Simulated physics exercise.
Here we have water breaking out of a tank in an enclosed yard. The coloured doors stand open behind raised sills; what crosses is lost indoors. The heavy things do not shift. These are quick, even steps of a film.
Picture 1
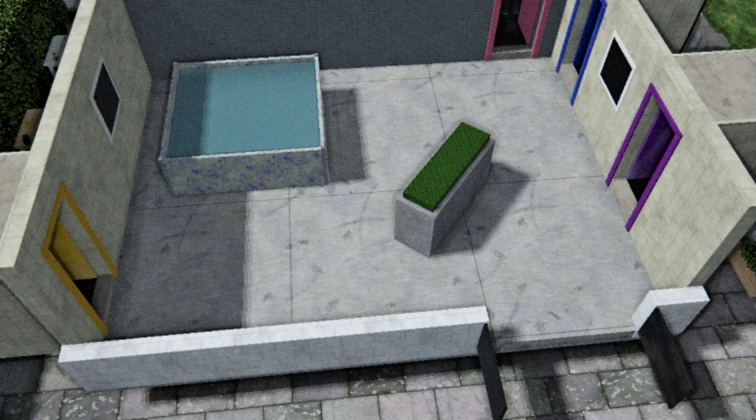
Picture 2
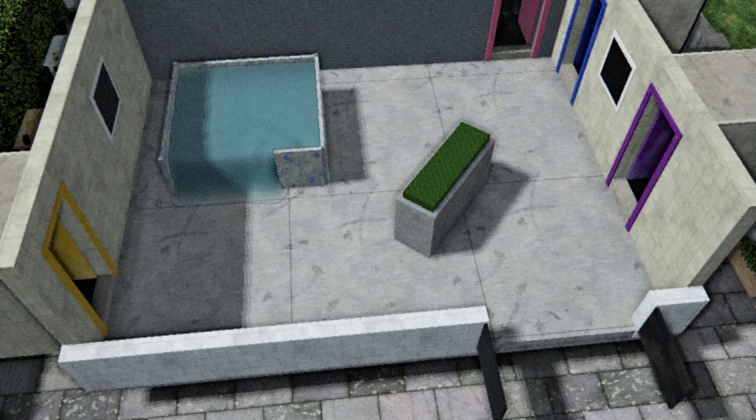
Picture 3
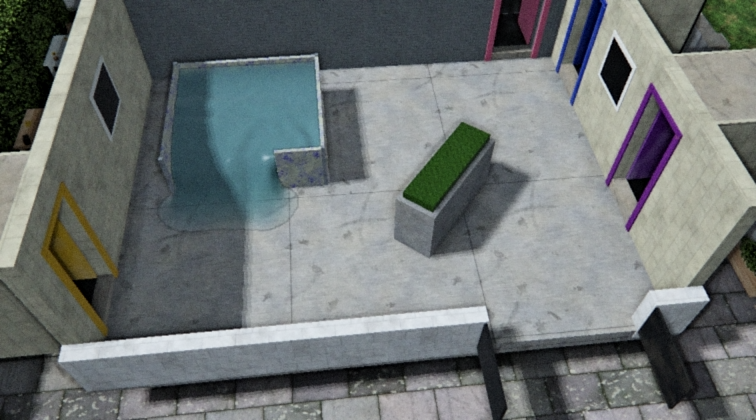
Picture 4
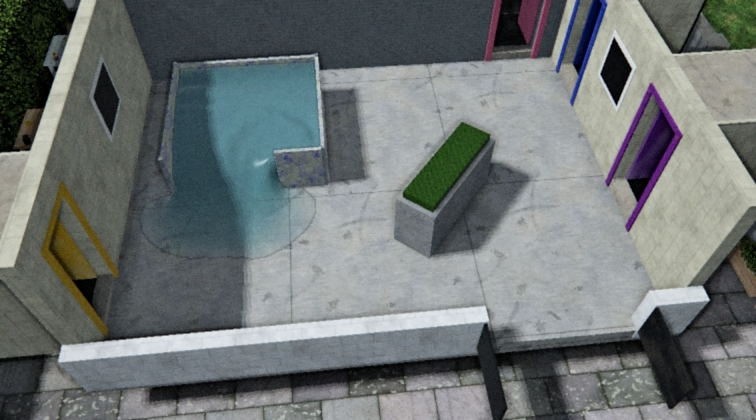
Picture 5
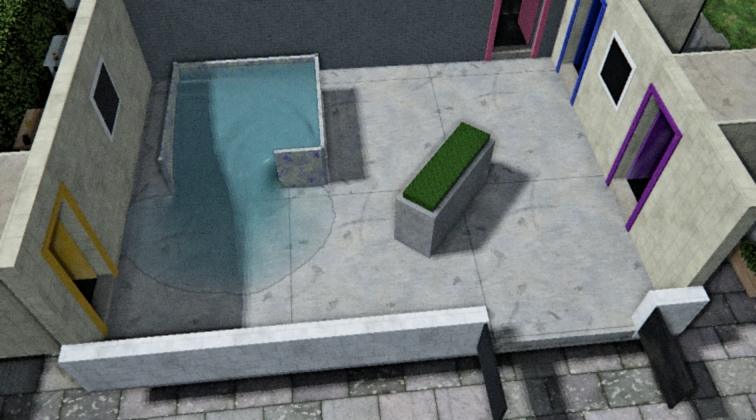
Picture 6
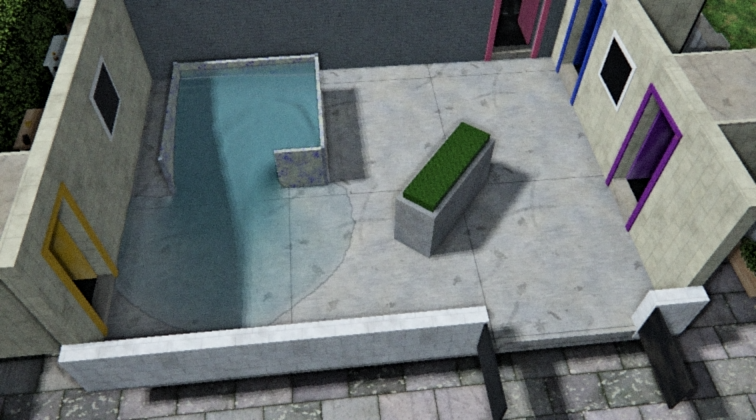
In an enclosed yard with coloured door surrounds, a raised water tank stands full and still, then part of its front wall is gone and water pours through the gap, spreading in a widening rounded sheet across the paved floor.
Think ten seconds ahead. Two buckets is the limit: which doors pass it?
In the end: The blue door holds within the limit; the pink door holds within the limit; the yellow door floods; the purple door holds within the limit.
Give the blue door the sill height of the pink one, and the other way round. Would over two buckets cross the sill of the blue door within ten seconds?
My reading: The blue one stays under.
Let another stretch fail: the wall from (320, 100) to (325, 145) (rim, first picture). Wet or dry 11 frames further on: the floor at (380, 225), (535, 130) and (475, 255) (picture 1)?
One after the other: Under water, flooded, no water.
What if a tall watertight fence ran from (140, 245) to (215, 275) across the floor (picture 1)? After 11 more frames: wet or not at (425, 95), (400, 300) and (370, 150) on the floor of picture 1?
As listed: Not flooded, awash, free of water.
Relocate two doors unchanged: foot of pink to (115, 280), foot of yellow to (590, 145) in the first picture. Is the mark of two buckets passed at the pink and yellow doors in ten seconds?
Pink door floods, yellow door takes less.
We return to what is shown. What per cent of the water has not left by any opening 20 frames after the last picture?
Close to 94 %.
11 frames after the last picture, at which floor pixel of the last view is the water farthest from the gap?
Close to (527, 325).
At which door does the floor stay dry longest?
It is the pink-painted one.
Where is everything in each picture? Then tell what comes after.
In the first picture, the water tank at (245, 107) is whole and still.
In the second picture, the front is at (283, 194), out from the gap at (226, 180).
In the third picture, the front is at (287, 215), out from the gap at (227, 181).
In the fourth picture, the front is at (301, 228), out from the gap at (227, 182).
In the fifth picture, the front is at (257, 287), out from the gap at (227, 182).
In the sixth picture, water pours out at (227, 182) and has run to a hidden place.
A moment on, water covers 25 % of the floor; the blue door not reached, the pink door not reached, the yellow door wet at the sill, nothing in, the purple door not reached.
Next, water covers 30 % of the floor; the blue door not reached, the pink door not reached, the yellow door over two buckets in, the purple door not reached.
Then, water covers 50 % of the floor; the blue door not reached, the pink door not reached, the yellow door far over two buckets in, the purple door not reached.
Later, water covers 85 % of the floor; the blue door wet at the sill, nothing in, the pink door wet at the sill, nothing in, the yellow door far over two buckets in, the purple door under two buckets in.
In the end, water covers 95 % of the floor; the blue door wet at the sill, nothing in, the pink door wet at the sill, nothing in, the yellow door far over two buckets in, the purple door under two buckets in.
